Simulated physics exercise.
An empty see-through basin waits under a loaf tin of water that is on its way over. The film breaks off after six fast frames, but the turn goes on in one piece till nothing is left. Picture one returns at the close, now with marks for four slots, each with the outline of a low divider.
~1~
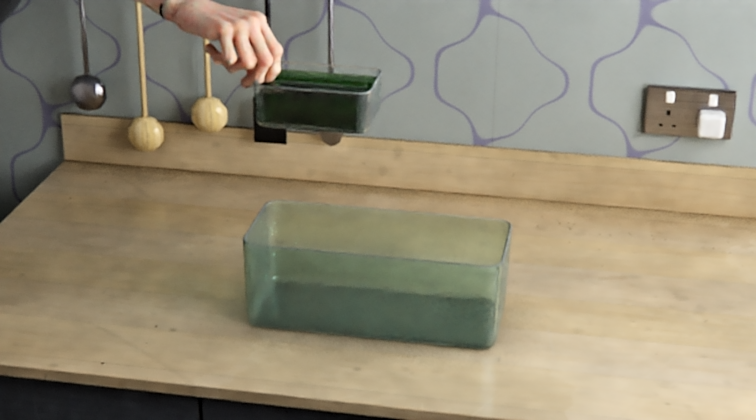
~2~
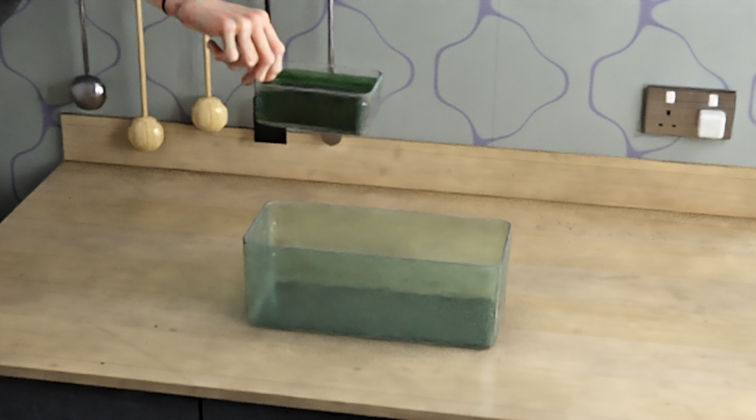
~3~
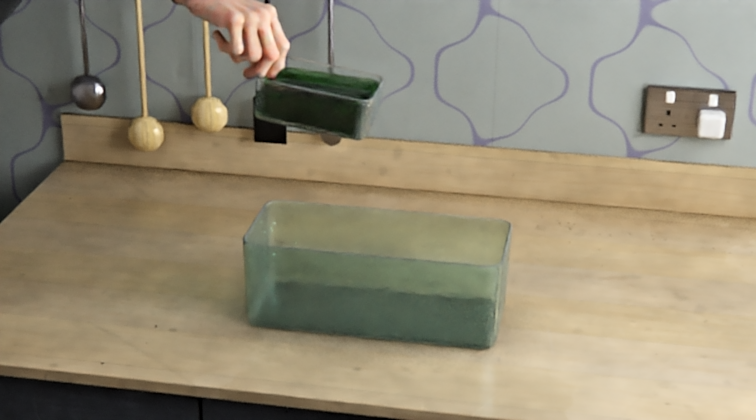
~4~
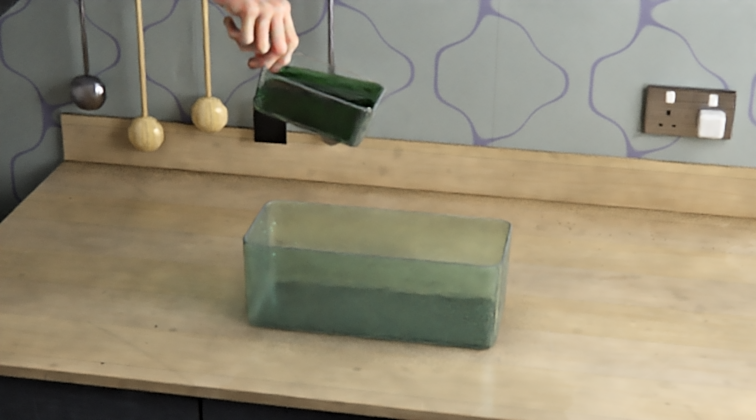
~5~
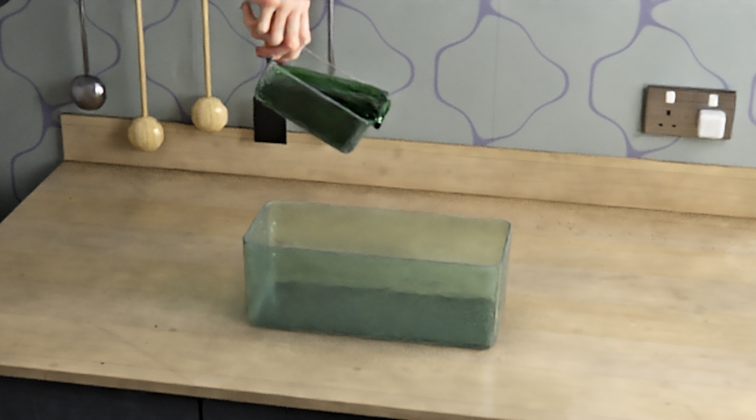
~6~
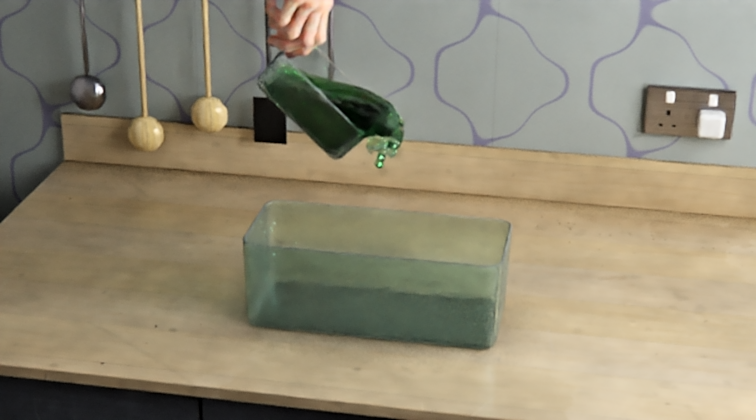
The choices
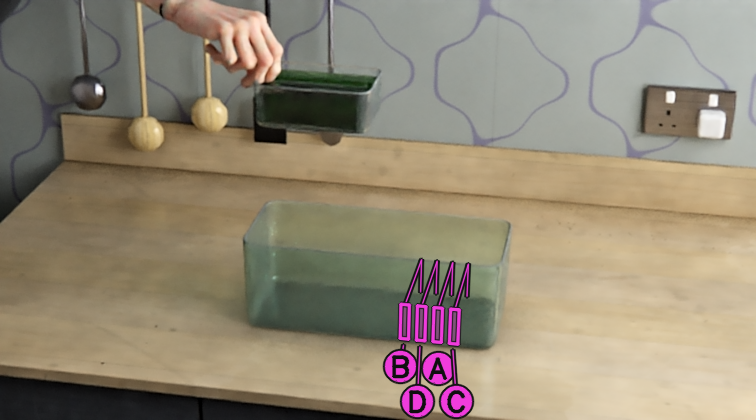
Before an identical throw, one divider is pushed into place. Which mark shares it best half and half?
D is best.
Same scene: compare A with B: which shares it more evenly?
Slot B.
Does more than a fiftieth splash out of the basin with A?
Yes.
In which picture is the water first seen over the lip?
In picture 4.
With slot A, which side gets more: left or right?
The left side.
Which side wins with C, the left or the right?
The left one.
On the marked copy, A at (436, 348); B at (403, 345); C at (452, 350); D at (419, 346).
If A is chosen, about 74 % ends left of the wall and 14 % right of it; 12 % is lost outside.
If B is chosen, about 32 % ends left of the wall and 59 % right of it; 8 % is lost outside.
If C is chosen, about 87 % ends left of the wall and 4 % right of it; 9 % is lost outside.
If D is chosen, about 49 % ends left of the wall and 41 % right of it; 10 % is lost outside.
